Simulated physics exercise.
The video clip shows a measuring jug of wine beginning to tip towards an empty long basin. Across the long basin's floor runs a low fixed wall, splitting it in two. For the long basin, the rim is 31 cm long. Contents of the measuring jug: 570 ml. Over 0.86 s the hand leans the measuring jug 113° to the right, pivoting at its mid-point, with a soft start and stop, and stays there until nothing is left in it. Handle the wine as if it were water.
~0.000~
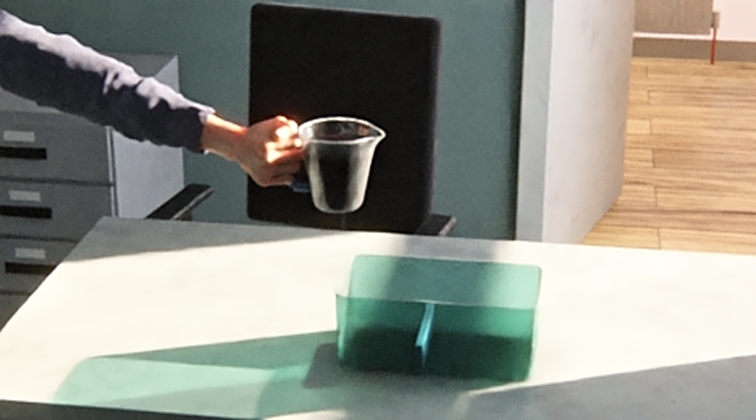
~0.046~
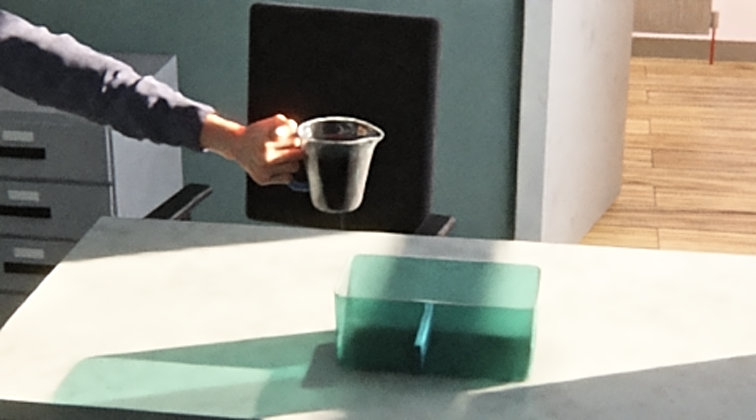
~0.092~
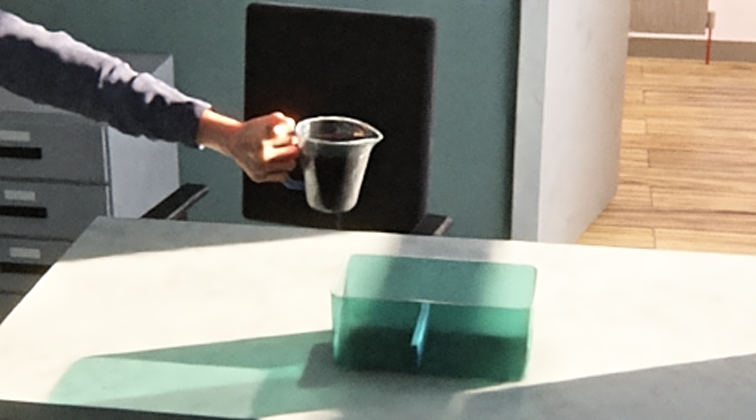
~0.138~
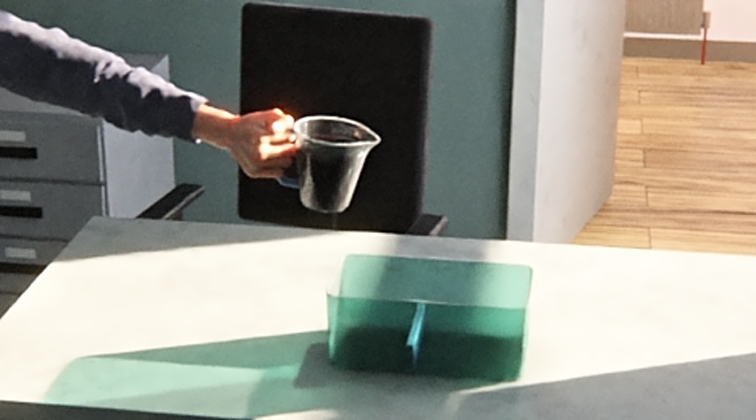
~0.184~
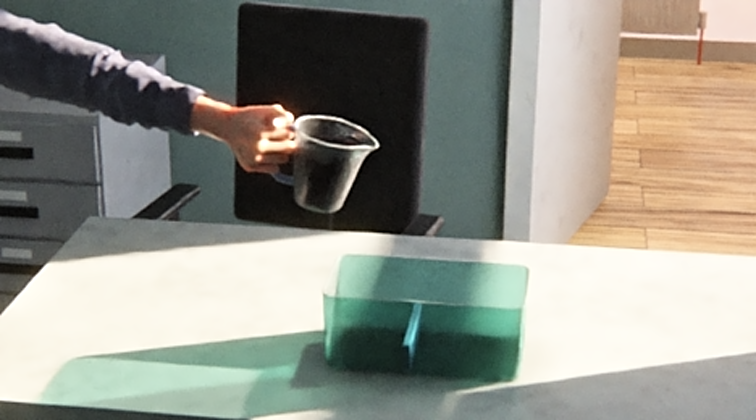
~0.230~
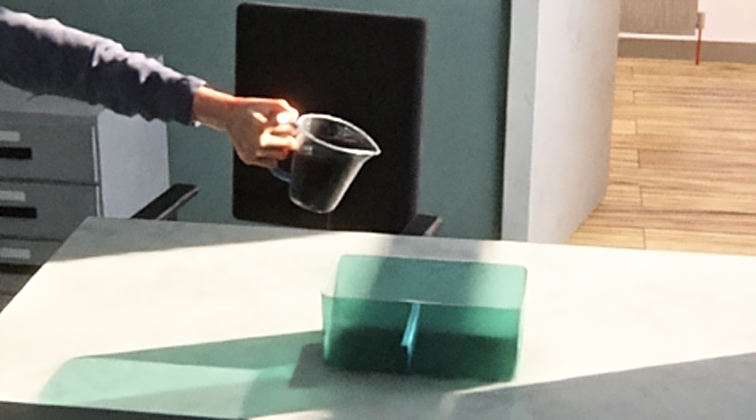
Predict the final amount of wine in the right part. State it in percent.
The right part ends with roughly 47 per cent.
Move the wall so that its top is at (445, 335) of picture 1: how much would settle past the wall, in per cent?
Roughly 20 %.
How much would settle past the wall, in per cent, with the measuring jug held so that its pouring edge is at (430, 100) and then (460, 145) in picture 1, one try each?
85 per cent first, 85 per cent second.
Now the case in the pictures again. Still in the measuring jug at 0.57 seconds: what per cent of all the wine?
At that time about 62 in a hundred parts are still held.
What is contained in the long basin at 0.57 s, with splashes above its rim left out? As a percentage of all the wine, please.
Near 8 in a hundred.
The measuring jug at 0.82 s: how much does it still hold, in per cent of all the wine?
Roughly 6 per cent.
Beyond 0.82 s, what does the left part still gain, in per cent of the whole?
I'd put it near 20 percent.
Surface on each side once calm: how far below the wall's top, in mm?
Close to 32 mm left and close to 38 mm right.
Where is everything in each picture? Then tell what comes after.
It leans 0°; its right rim is at (384, 134); the wine meets the walls at (305, 143) and (372, 146); the long basin's rim runs from (343, 275) to (540, 288); the wall's top is at (425, 324), in the first picture.
It leans 1°; its right rim is at (384, 135); the wine meets the walls at (304, 143) and (371, 147), in the second picture.
It leans 3°; its right rim is at (381, 137); the wine meets the walls at (302, 142) and (368, 147), in the third picture.
It leans 7°; its right rim is at (379, 140); the wine meets the walls at (299, 141) and (366, 148), in the fourth picture.
It leans 12°; its right rim is at (378, 145); the wine meets the walls at (298, 142) and (365, 149), in the fifth picture.
It leans 19°; its right rim is at (379, 151); the wine meets the walls at (298, 145) and (368, 151), in the sixth picture.
By 0.57 s the tilt is 84° and 61 per cent is still to pour, 0 is left of the wall and 8 right of it.
By 0.82 s the tilt is 112° and 6 per cent is still to pour, 31 is left of the wall and 45 right of it.
By 1.08 s the tilt is 113° and 0 per cent is still to pour, 52 is left of the wall and 46 right of it.
By 1.36 s the tilt is 113° and 0 per cent is still to pour, 51 is left of the wall and 47 right of it.
At rest 51 per cent lies left of the wall, 47 right of it and 1 outside.
